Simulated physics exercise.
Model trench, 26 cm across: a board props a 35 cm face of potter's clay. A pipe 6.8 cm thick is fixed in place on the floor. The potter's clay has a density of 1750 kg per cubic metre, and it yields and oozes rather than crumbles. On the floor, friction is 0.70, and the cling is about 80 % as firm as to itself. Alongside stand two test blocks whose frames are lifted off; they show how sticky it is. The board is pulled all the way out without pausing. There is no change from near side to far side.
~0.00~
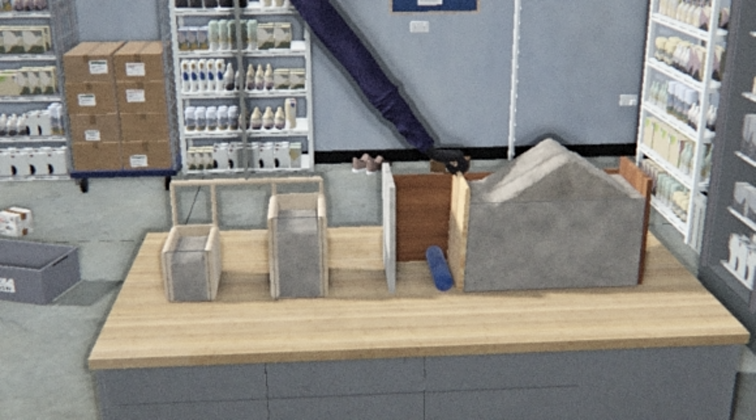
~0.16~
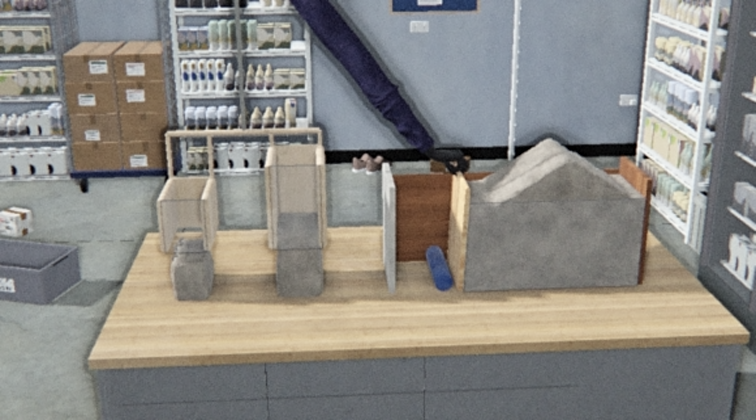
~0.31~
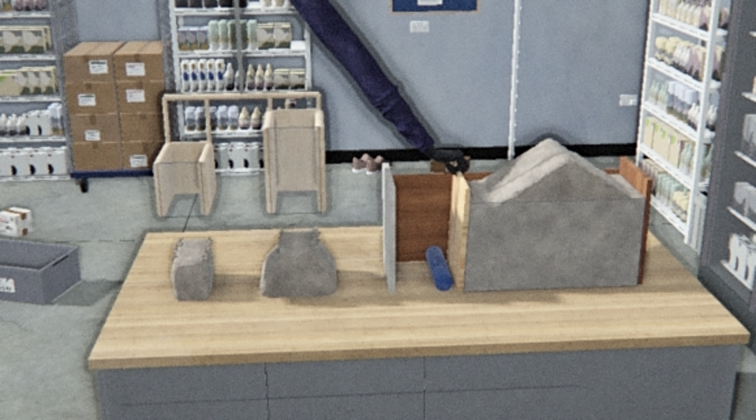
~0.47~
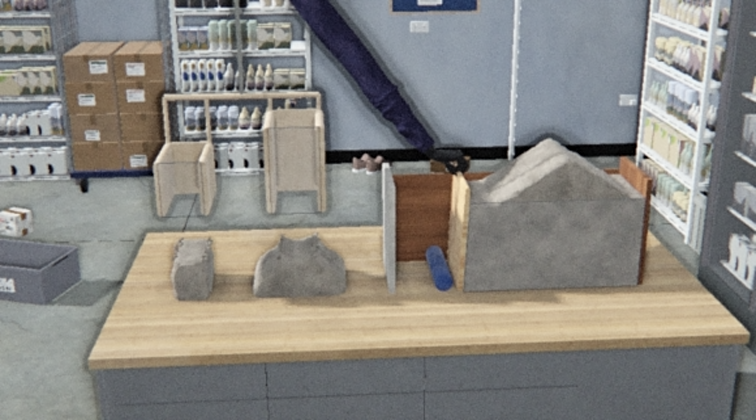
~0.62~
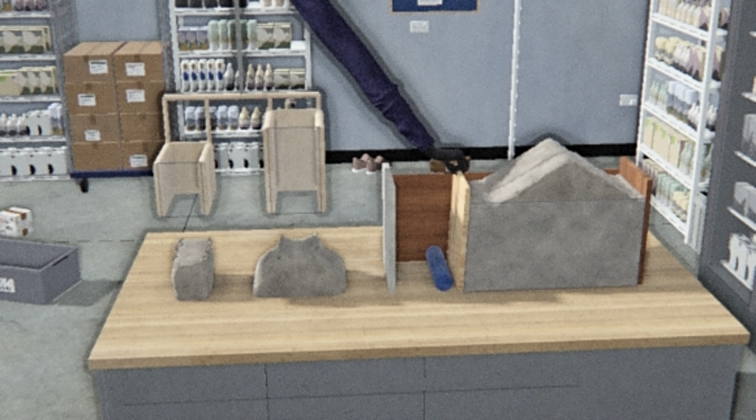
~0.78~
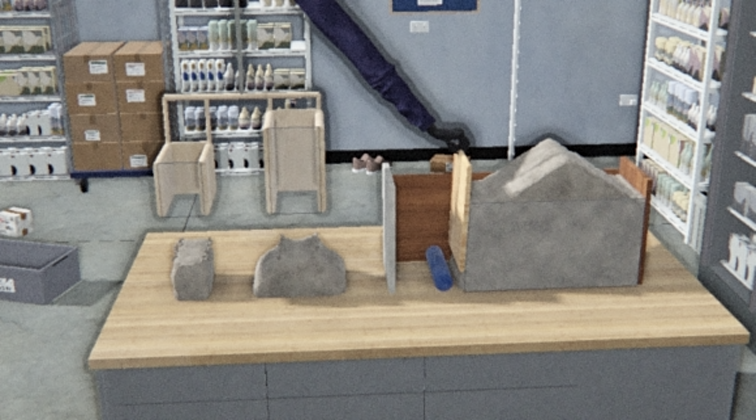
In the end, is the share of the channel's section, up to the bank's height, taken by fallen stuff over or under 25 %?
The share taken by fallen stuff sits greater than 25 percent.
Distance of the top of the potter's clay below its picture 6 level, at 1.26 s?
Some 5.5 cm.
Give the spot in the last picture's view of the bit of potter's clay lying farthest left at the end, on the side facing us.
Position: Approx. (397, 270).
By 1.00 s, the fallen stuff reaches 7 % of the way across, with nothing on top of the pipe; the channel is 3 % full.
By 1.26 s, the fallen stuff reaches 37 % of the way across, with 8.9 cm on top of the pipe; the channel is 18 % full.
By 1.51 s, the fallen stuff reaches 73 % of the way across, with 20 cm on top of the pipe; the channel is 38 % full.
By 1.77 s, the fallen stuff reaches 98 % of the way across, with 16 cm on top of the pipe; the channel is 51 % full.
By 1.95 s, at the end, the fallen stuff reaches 98 % of the way across, with 16 cm on top of the pipe; the channel is 51 % full.
